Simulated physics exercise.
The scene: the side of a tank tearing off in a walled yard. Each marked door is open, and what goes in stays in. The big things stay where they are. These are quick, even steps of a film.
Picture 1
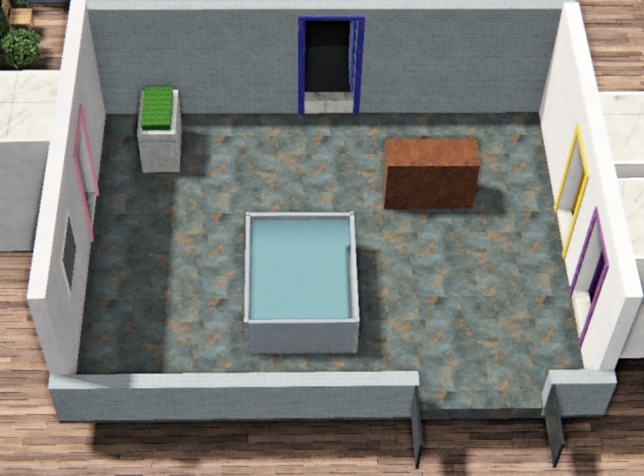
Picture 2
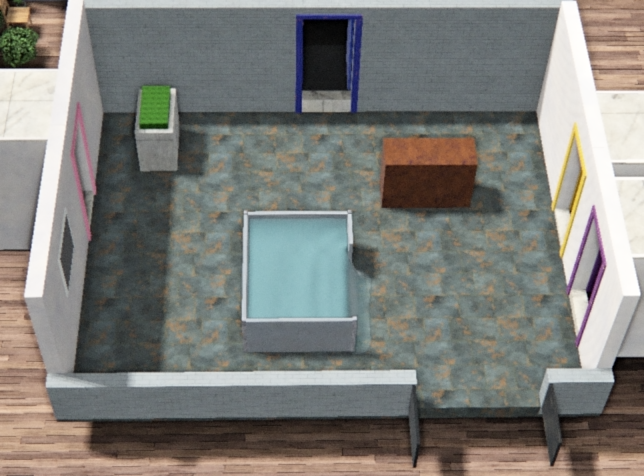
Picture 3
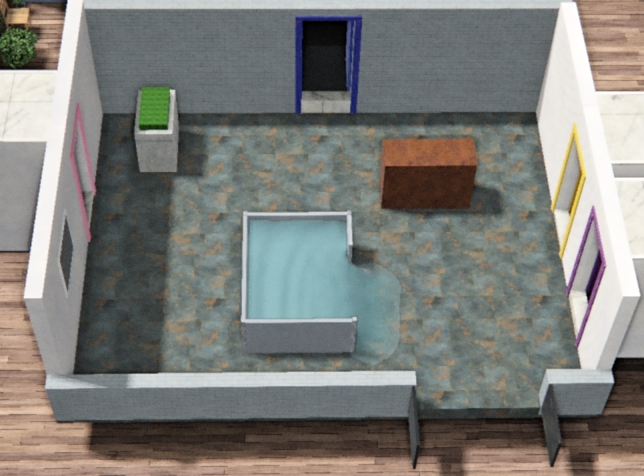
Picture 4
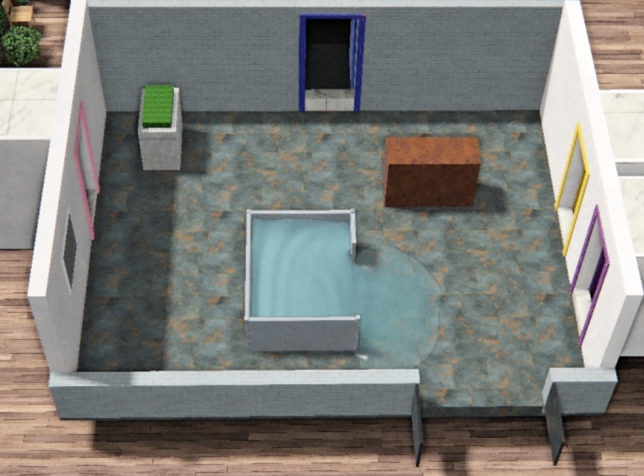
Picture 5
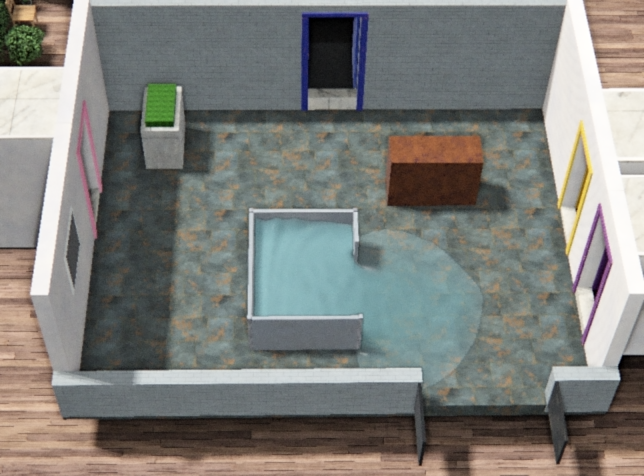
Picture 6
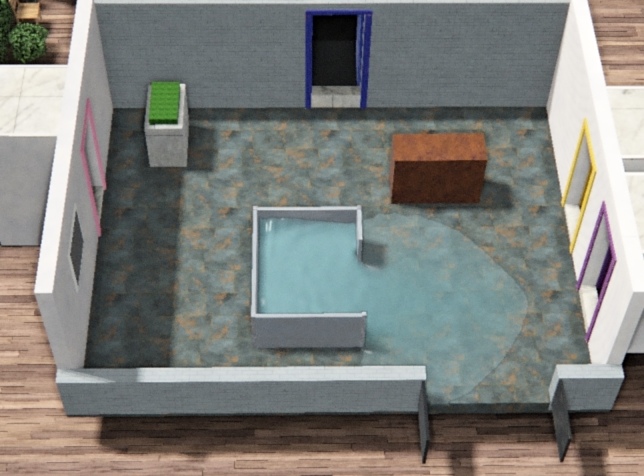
Water lies still in a grey-walled tank at the centre of a walled yard seen from high above, the camera drifting only slightly. Around it are a green-topped pale block at back left, a rust-brown box at back right, and blue, pink, yellow and purple openings. The tank's right side gives way, and water pours out rightward, spreading across the mottled floor in a widening rounded sheet.
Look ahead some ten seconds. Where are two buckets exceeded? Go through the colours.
One by one: The yellow door takes more than that; the purple door takes more than that; the pink door stays under that; the blue door stays under that.
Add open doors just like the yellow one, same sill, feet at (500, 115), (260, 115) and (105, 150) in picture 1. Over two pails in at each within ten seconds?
One after the other: Floods, takes less, lets less in.
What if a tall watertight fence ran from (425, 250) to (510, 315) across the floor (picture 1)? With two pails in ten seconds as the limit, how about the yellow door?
Yellow door takes less.
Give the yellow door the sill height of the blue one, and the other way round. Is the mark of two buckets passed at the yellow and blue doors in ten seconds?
In short: Yellow door stays under, blue door keeps below it.
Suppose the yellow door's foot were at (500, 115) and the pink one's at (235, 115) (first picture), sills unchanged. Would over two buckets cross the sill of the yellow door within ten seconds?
One by one: Yellow floods.
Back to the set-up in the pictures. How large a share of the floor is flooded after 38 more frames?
Some 50 per cent.
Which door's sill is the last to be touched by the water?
Last comes the pink one.
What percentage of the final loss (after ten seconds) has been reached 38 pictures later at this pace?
About 85 per cent.
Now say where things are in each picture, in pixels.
The first picture shows still water in the water tank at (301, 269).
In the second picture, the front is at (356, 352), out from the gap at (349, 302).
In the third picture, water pours out at (349, 304) and has run to (387, 274).
In the fourth picture, the front is at (431, 280), out from the gap at (352, 303).
In the fifth picture, the front is at (479, 300), out from the gap at (355, 302).
In the sixth picture, water pours out at (359, 299) and has run to (523, 300).
A moment on, water covers 30 % of the floor; the yellow door wet at the sill, nothing in, the purple door over two buckets in, the pink door not reached, the blue door not reached.
Next, water covers 30 % of the floor; the yellow door over two buckets in, the purple door far over two buckets in, the pink door not reached, the blue door not reached.
Then, water covers 40 % of the floor; the yellow door over two buckets in, the purple door far over two buckets in, the pink door not reached, the blue door not reached.
Later, water covers 50 % of the floor; the yellow door far over two buckets in, the purple door far over two buckets in, the pink door not reached, the blue door wet at the sill, nothing in.
In the end, water covers 75 % of the floor; the yellow door far over two buckets in, the purple door far over two buckets in, the pink door wet at the sill, nothing in, the blue door wet at the sill, nothing in.
